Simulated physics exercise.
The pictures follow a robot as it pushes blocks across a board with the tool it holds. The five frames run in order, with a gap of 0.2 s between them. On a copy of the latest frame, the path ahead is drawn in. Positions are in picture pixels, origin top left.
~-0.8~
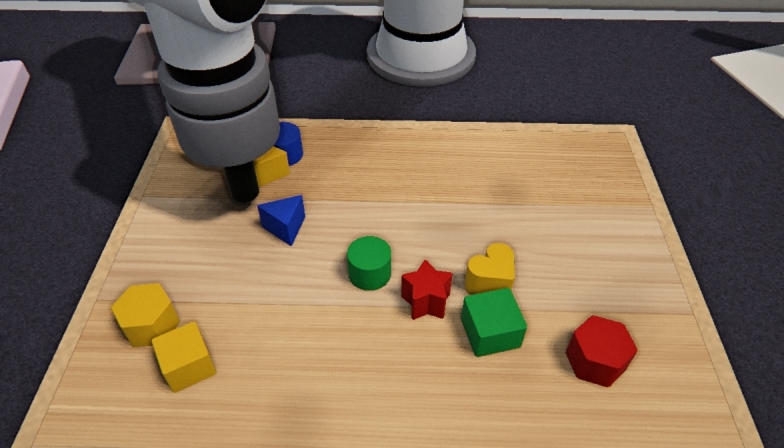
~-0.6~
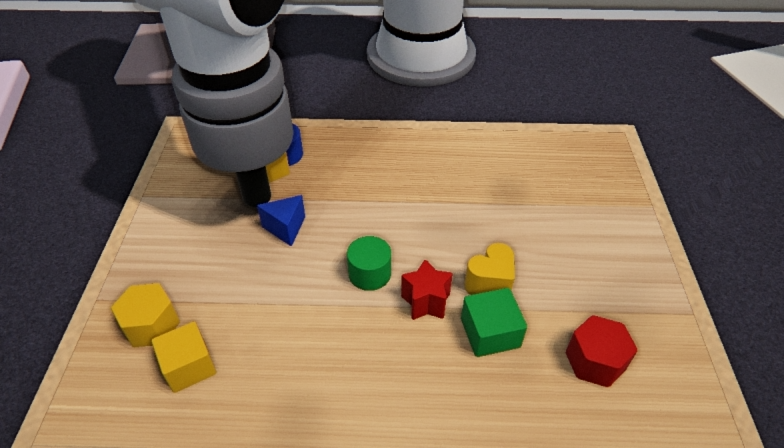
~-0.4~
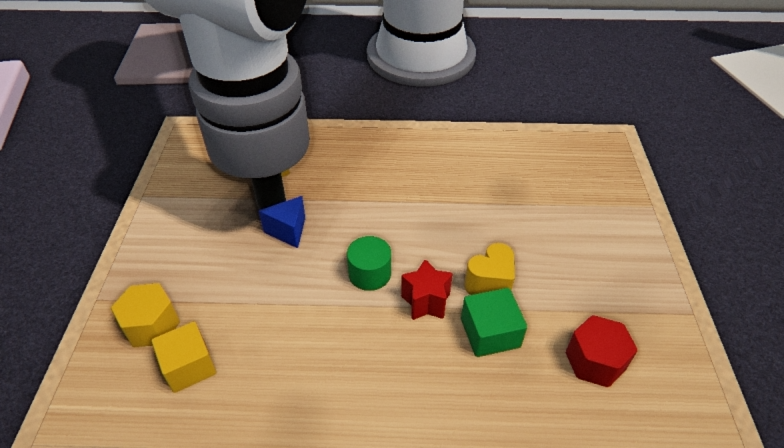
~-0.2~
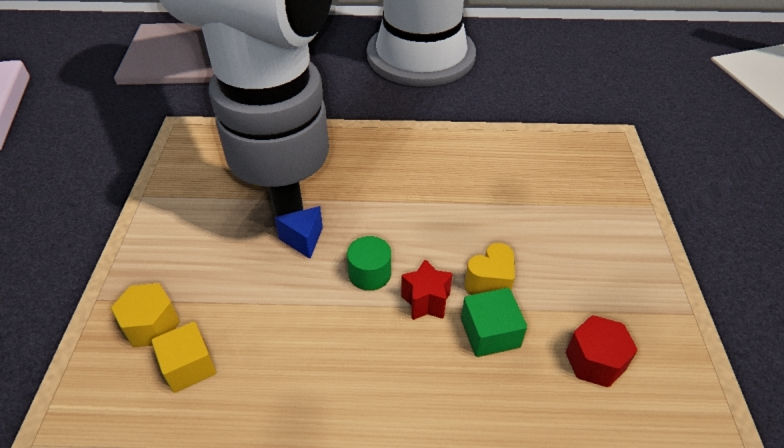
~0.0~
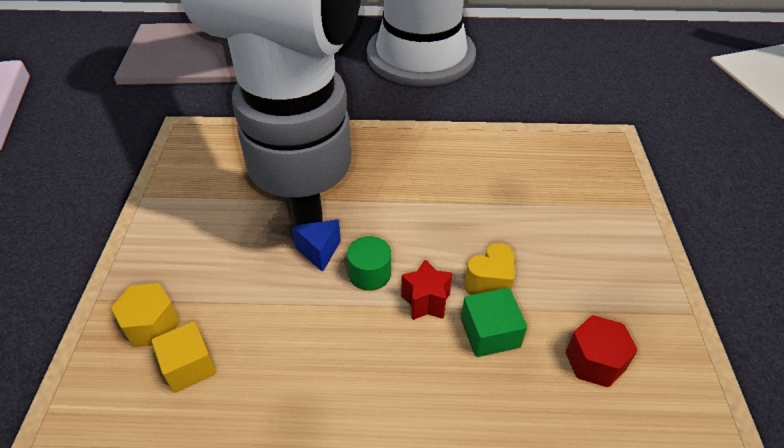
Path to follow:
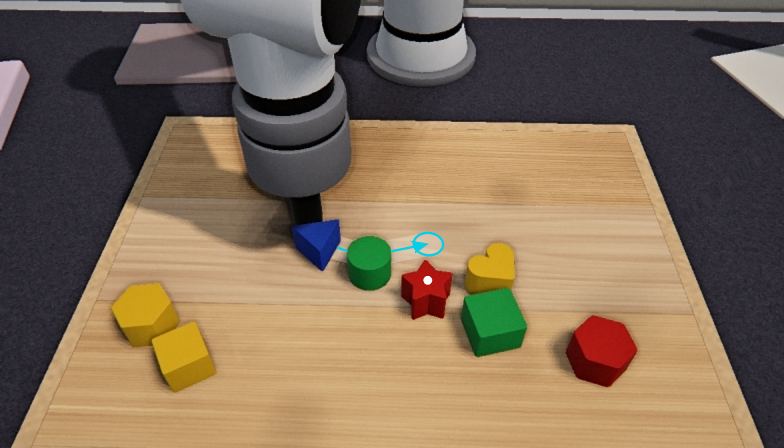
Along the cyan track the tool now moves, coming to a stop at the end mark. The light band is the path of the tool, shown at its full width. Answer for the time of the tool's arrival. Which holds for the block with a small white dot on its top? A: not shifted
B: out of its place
The one that fits is A, not shifted.
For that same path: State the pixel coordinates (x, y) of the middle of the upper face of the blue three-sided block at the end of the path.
It sits at (332, 253).
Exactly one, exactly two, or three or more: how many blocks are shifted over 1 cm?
It should be two, as far as I can tell.
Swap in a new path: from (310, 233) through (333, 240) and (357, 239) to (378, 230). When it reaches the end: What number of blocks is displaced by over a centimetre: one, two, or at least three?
It shifts a single block.
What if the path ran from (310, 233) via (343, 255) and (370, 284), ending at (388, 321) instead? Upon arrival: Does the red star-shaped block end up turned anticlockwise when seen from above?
It seems so.
The line goes from (310, 233) via (345, 250) and (387, 252), ending at (428, 244); the dot is on the red star-shaped block.
What follows on the original path. One third of the way, tool (345, 239); blue three-sided block (332, 252); green circle (372, 255).
Two thirds of the way, tool (388, 240); blue three-sided block (332, 253), turned 15° clockwise; green circle (383, 260).
At the end, tool (429, 232); blue three-sided block (332, 253), turned 15° clockwise; green circle (383, 260); red star-shaped block unmoved.
